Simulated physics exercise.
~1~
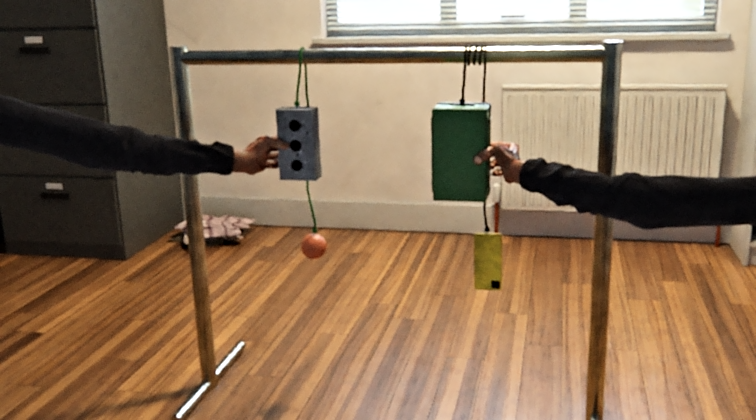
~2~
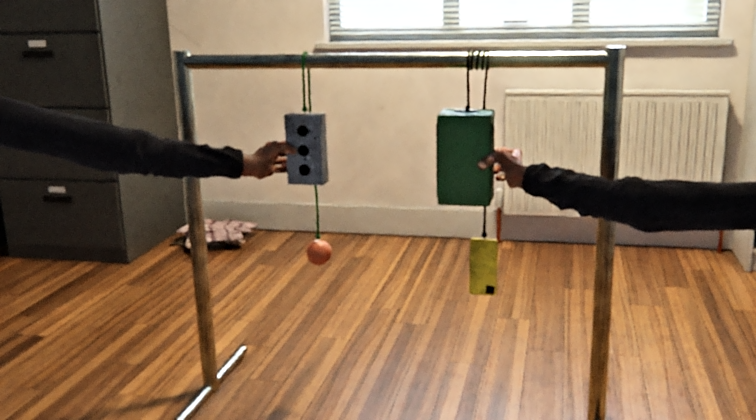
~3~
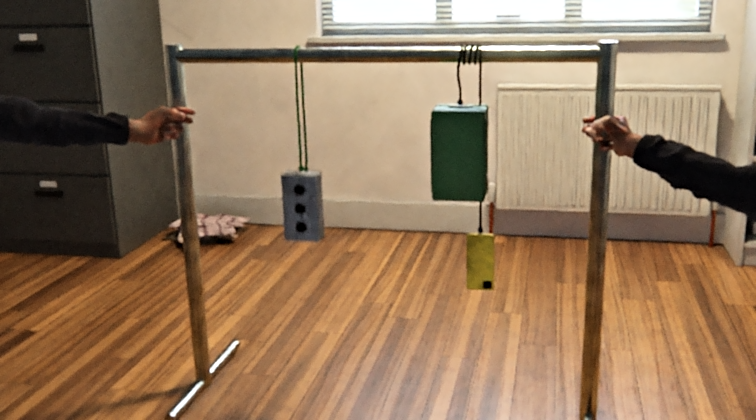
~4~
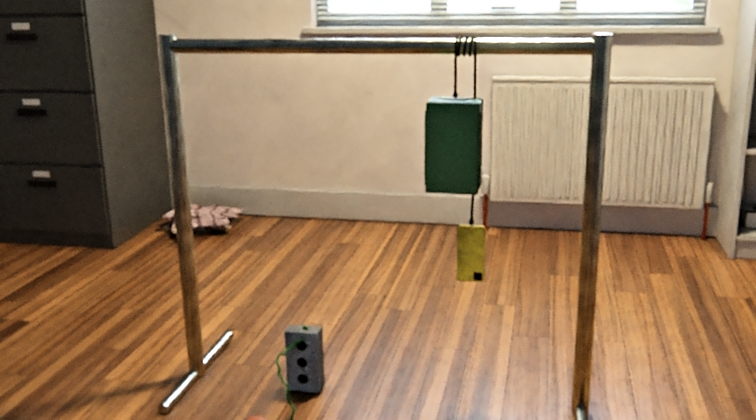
The clip shows two hands holding a gray block and a green case hanging by laces from a metal rail, an orange ball and yellow tag below them. The hands let go and withdraw; the block drops to the floor, while the case and tag stay hanging.
